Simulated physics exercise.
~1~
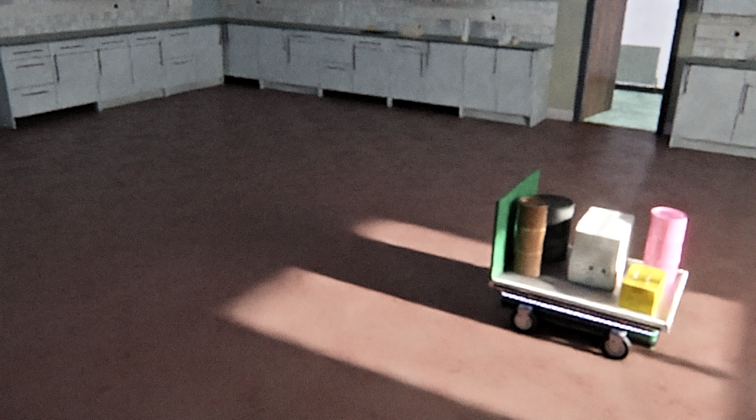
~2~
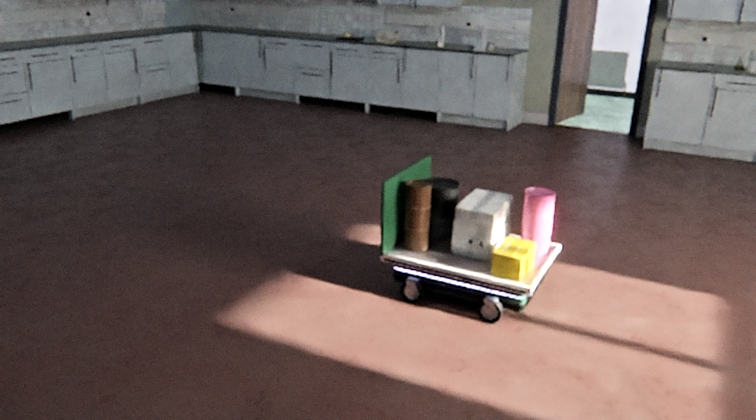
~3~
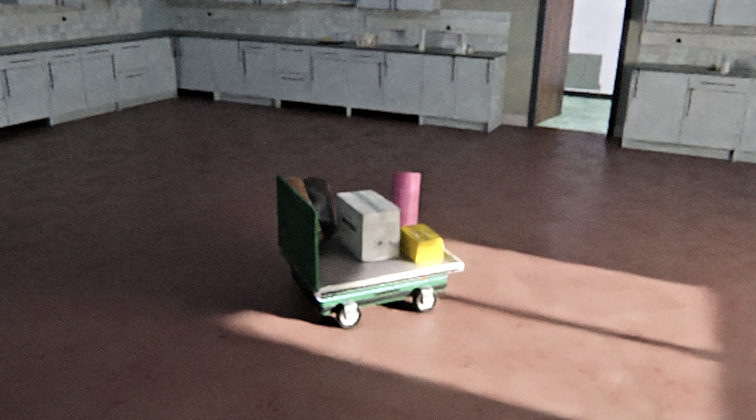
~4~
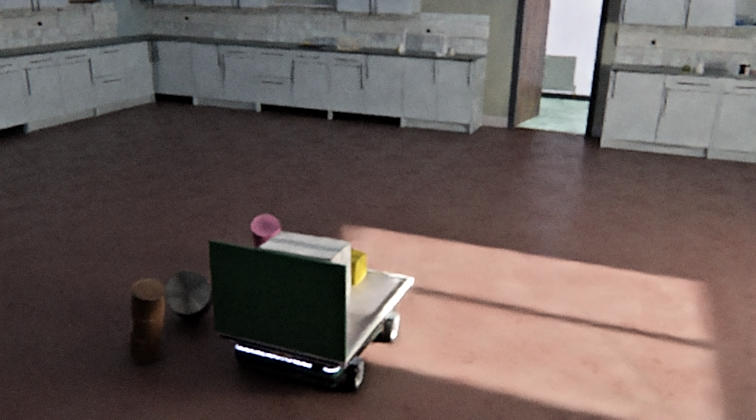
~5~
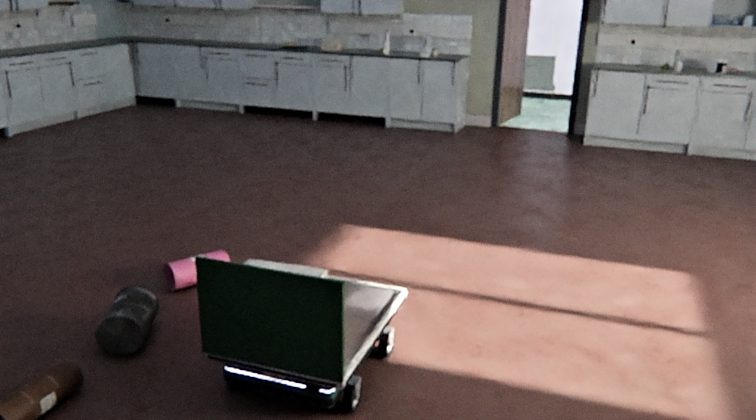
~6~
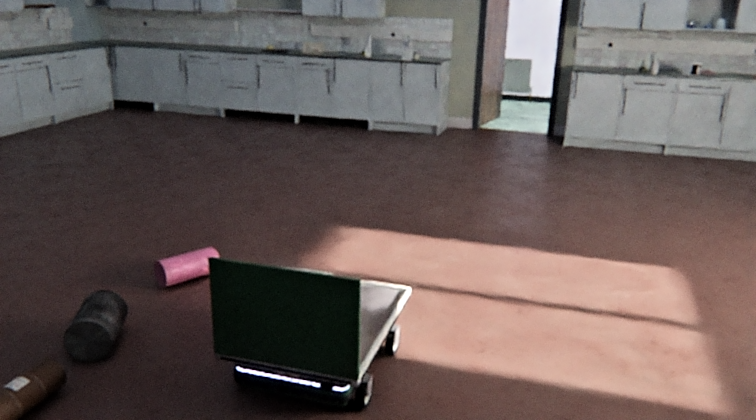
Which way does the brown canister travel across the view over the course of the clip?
The brown canister travels to the left, first riding on the cart and then on the floor after it falls off.
